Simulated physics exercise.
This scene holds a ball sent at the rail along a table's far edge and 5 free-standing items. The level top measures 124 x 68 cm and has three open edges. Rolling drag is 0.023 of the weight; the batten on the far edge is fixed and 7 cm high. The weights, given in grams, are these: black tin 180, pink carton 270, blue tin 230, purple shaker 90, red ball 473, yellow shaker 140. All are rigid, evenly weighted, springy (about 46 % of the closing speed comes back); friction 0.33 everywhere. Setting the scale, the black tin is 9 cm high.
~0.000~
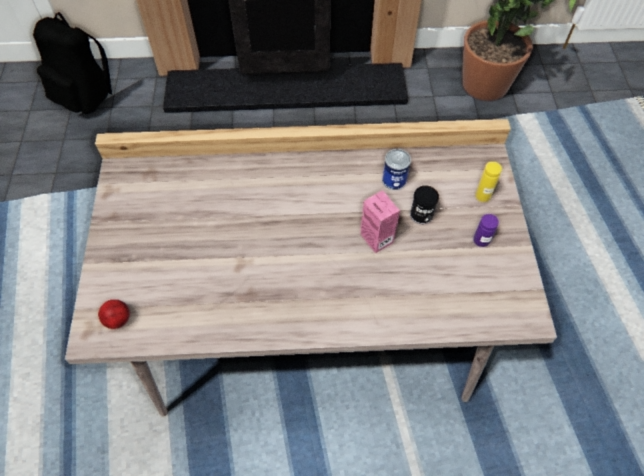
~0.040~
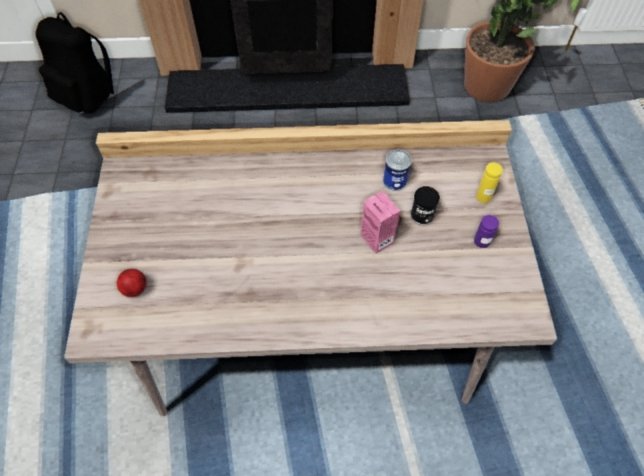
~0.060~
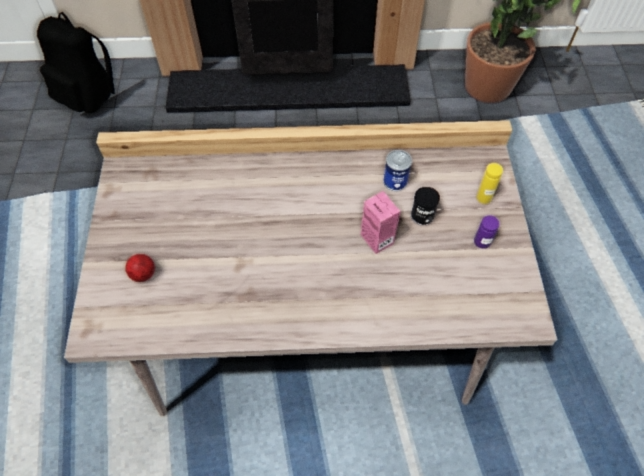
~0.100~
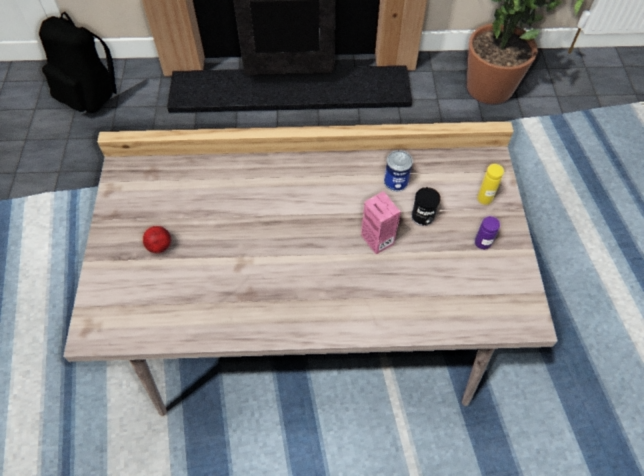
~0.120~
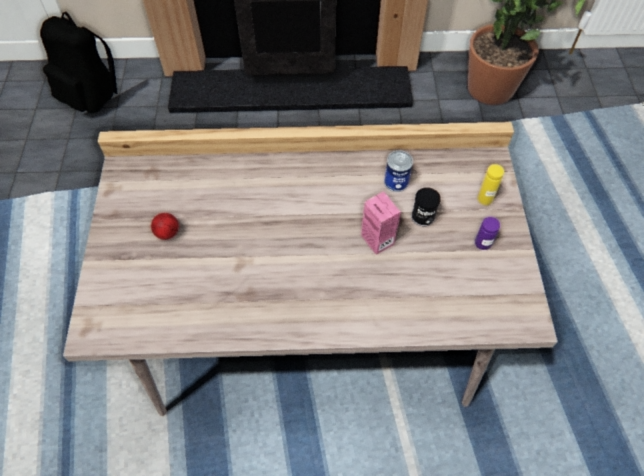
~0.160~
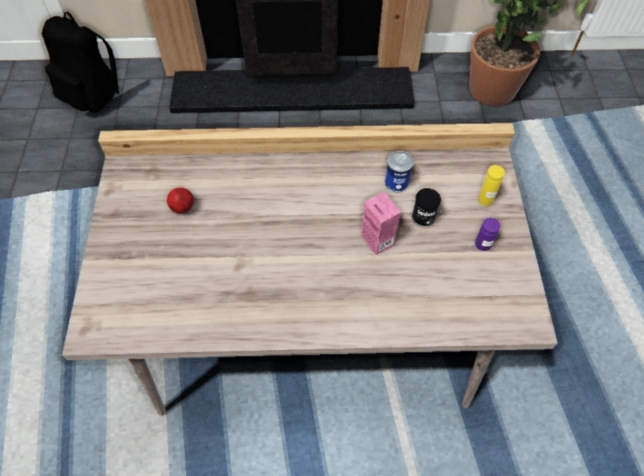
On a wooden table, a red ball rolling from the near left up and rightward while cartons, tins and shakers stay still.
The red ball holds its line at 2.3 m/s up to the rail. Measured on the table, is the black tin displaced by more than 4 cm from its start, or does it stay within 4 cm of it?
It ends within 4 cm.
By 0.76 s, red ball near (317, 225).
By 1.66 s, red ball near (469, 332).
When it is over (2.3 s), all 5 within 4 cm of the start. End places, in pixels of the last picture, black tin near (426, 208).
